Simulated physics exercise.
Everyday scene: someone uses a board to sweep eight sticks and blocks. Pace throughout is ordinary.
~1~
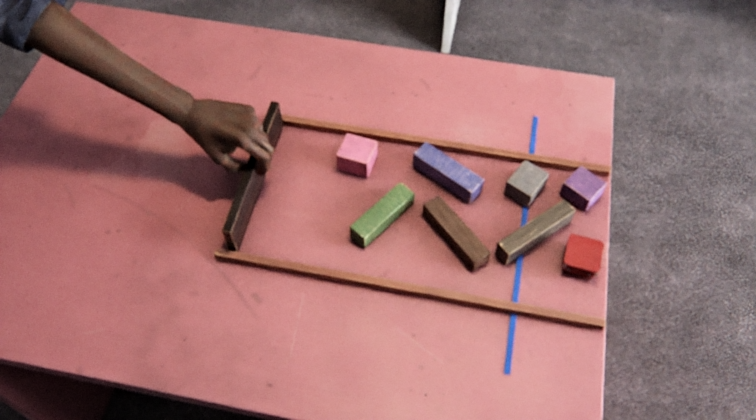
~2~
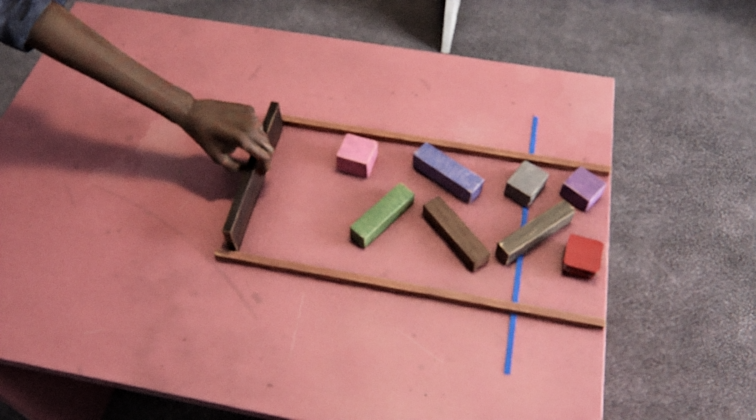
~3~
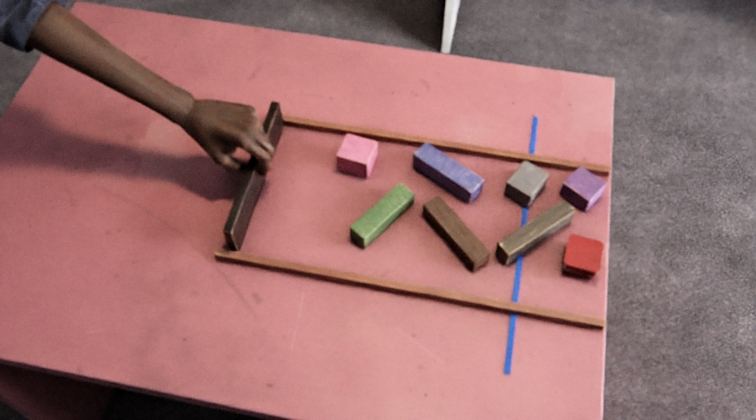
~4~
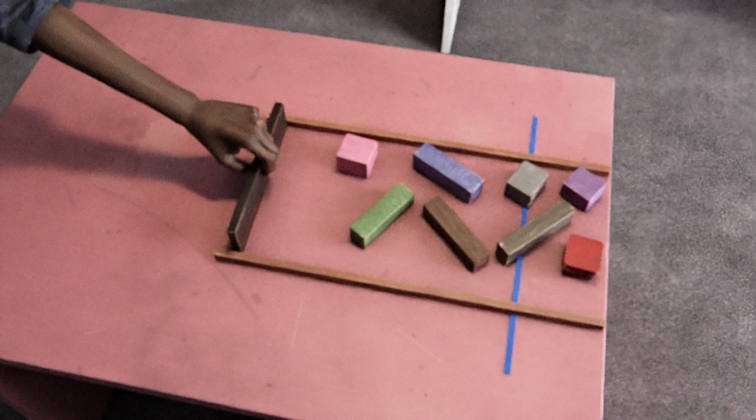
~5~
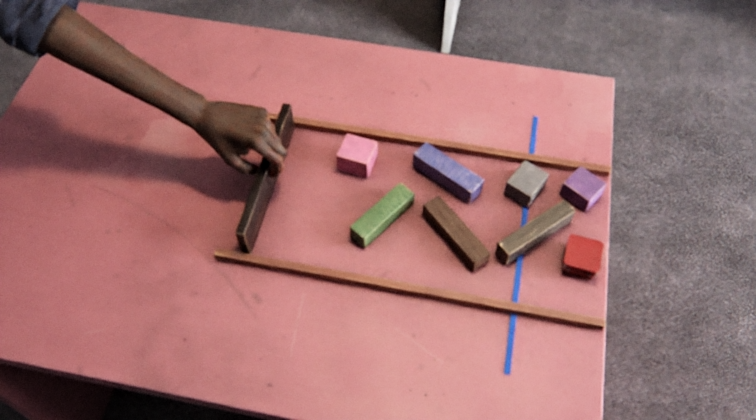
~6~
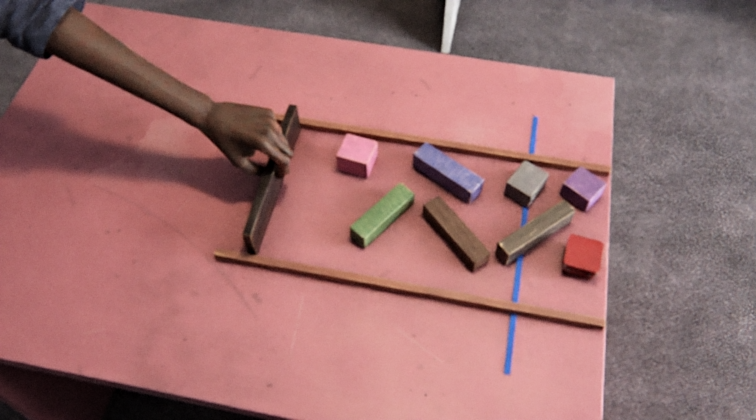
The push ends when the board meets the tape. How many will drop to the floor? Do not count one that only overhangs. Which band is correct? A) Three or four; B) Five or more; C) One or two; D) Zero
C.
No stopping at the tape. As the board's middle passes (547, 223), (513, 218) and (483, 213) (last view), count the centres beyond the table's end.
That makes 4, 1, 0.
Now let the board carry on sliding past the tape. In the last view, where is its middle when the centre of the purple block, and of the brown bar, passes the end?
The purple block puts it at (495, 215), the brown bar at (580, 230).
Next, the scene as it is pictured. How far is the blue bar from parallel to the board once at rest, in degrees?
Roughly 5° out of line.
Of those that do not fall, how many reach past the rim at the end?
Tally: 2.
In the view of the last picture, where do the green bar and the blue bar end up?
Around (533, 238) and around (577, 205).
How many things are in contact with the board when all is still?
The number is 2.
Soon after, none off yet; red case at rest near (582, 258); purple block at rest near (583, 189); black bar at rest near (535, 232).
At rest, the number that fall off is one or two; fallen, purple block and red case.
